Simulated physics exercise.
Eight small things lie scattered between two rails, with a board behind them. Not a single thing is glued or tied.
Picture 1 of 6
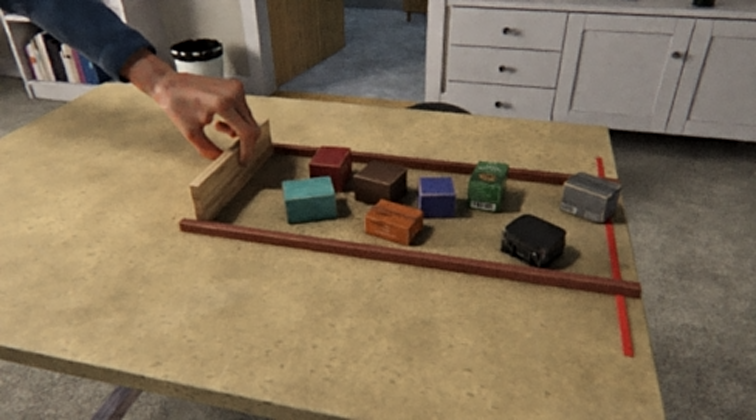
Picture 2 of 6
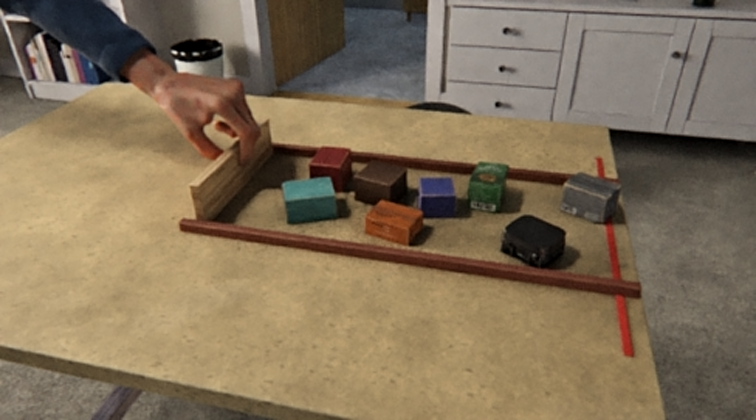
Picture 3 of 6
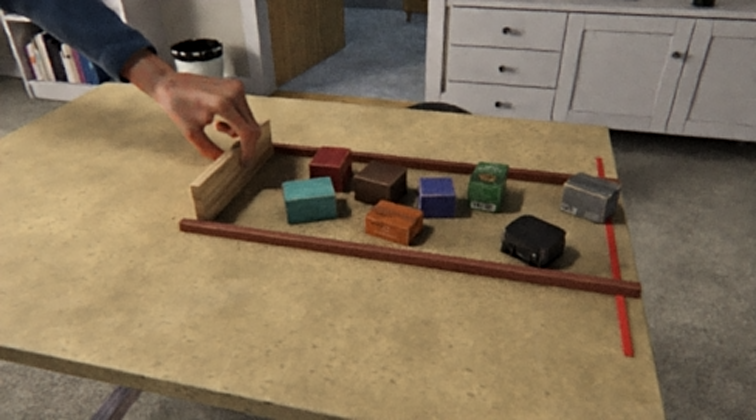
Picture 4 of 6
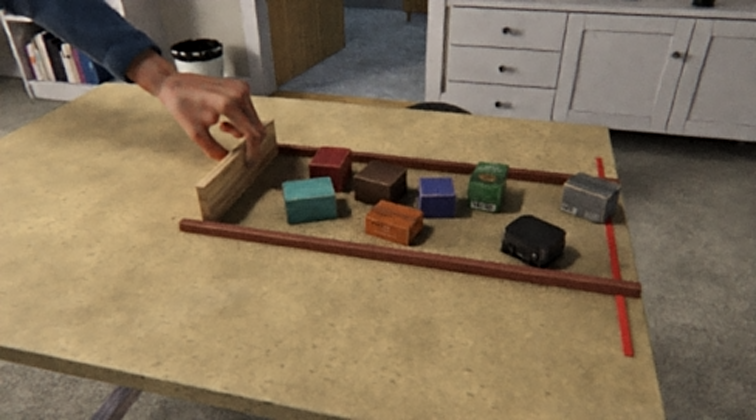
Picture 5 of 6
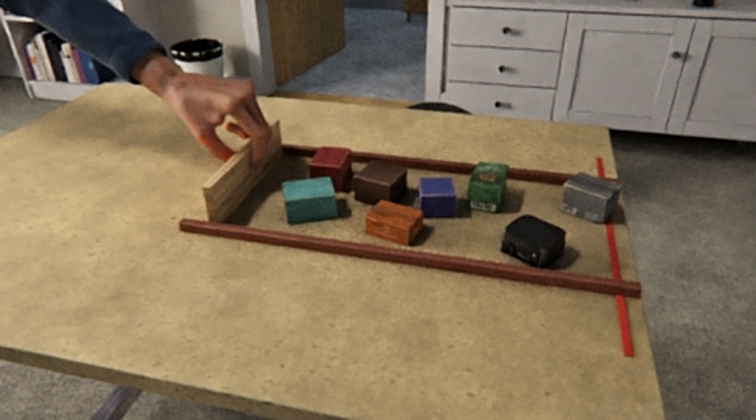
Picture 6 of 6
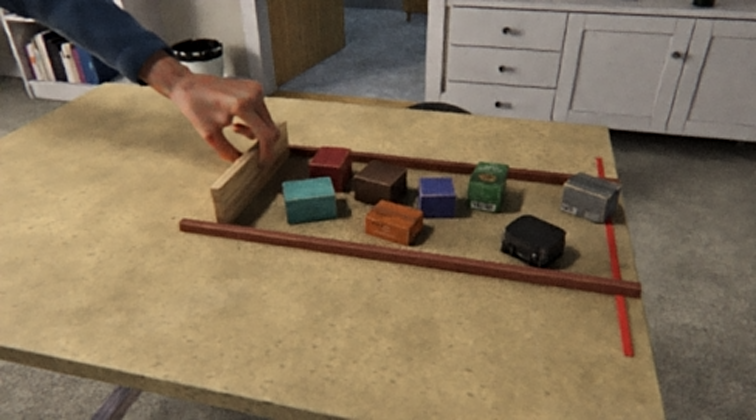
A wooden board, held upright by a hand at the left, slides slightly to the right between two dark red rails on a table, while the eight small boxes and blocks scattered in front of it stay still.
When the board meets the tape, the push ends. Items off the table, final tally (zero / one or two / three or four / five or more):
Looks like at least five go over the edge.
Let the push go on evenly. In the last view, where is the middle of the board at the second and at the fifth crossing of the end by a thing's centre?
Near (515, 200) first, near (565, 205) second.
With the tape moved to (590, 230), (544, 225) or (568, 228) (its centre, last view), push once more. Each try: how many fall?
Taken one after another, the numbers are 6, 3 and 5.
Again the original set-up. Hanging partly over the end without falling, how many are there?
The count is 1.
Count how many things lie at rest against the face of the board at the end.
At rest, 1 are in contact.
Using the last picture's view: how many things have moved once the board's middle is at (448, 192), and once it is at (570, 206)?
So 7, and at the other place 8.
A little later, none off yet; grey box at rest near (590, 198); black case at rest near (534, 242); green box shifted a little near (514, 188).
When it is over, the number that fall off is five or more; down, turquoise block, brown block, orange box, blue block, green box, black case and grey box.
